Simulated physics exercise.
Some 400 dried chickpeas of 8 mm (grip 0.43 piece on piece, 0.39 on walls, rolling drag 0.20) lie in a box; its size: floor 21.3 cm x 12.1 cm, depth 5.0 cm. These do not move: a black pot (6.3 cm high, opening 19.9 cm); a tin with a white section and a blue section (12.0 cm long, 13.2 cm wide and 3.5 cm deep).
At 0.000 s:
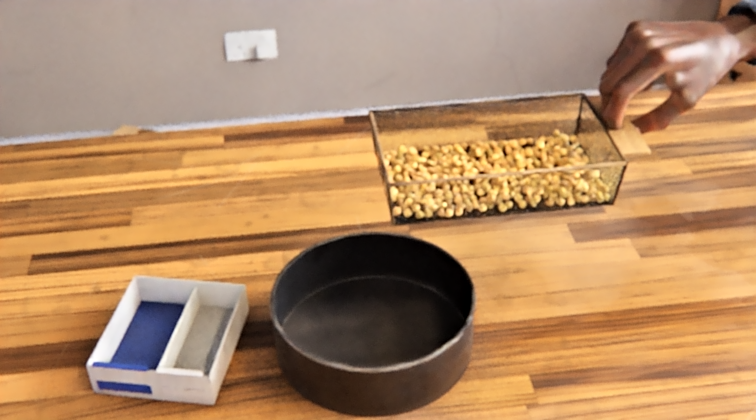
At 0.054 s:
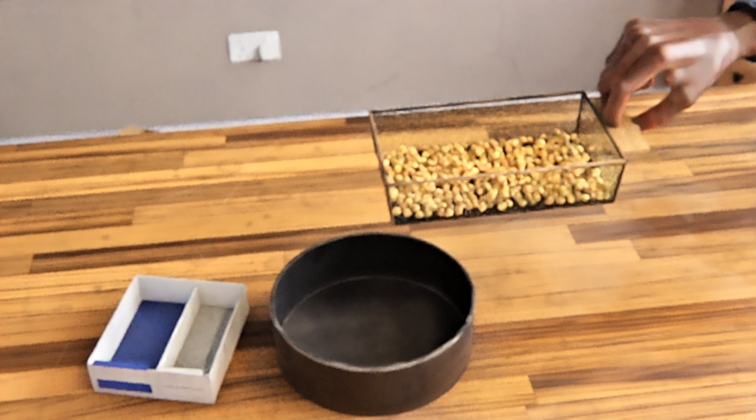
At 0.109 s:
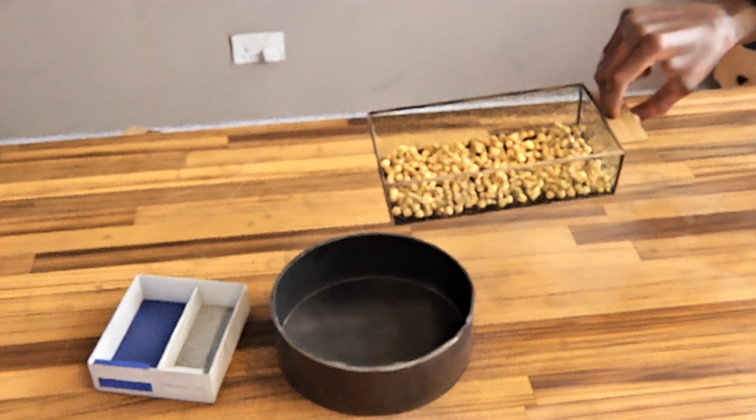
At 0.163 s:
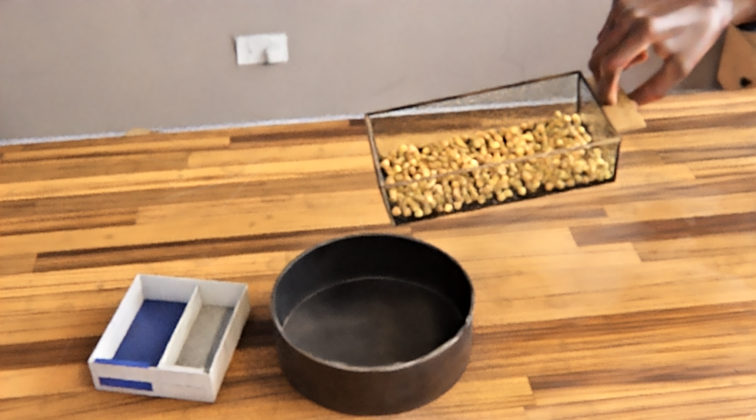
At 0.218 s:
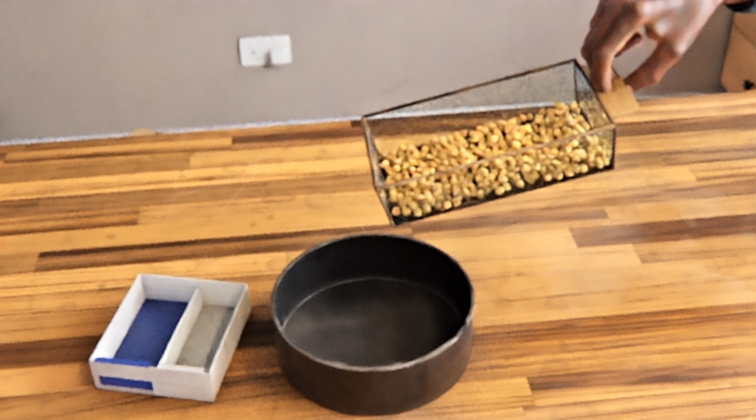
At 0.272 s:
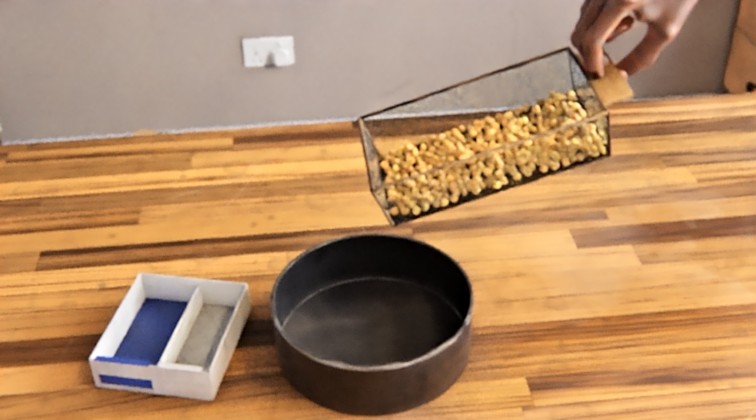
On a wooden worktop, a hand tilting a clear box of dried chickpeas down to the left above a black pot.
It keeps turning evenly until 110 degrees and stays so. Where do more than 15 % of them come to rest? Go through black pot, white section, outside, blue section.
Black pot above, white section below, outside above, blue section below.
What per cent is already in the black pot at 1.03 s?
About 0 per cent by then.
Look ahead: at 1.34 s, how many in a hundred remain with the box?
Some 60 per cent of the load.
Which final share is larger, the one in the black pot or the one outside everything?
More ends in the black pot.
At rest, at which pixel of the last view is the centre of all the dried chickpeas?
Around (303, 311).
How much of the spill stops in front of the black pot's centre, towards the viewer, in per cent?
About 0 per cent.
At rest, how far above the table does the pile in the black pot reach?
Roughly 3.0 cm.
After 0.68 s, tilt 50 degrees; box 100 %; middle of all pieces near (440, 125).
Then, at 1.03 s, tilt 78 degrees; box 100 %; middle of all pieces near (393, 131).
After 1.34 s, tilt 103 degrees; outside 5 %, box 60 %, black pot 10 %, in the air 25 %; middle of all pieces near (335, 213).
After 1.64 s, tilt 110 degrees; outside 30 %, box 5 %, black pot 55 %, in the air 10 %; middle of all pieces near (300, 294).
At rest (2.3 s), outside 40 %, box 0 %, black pot 60 %, blue section 0 %, white section 0 %.
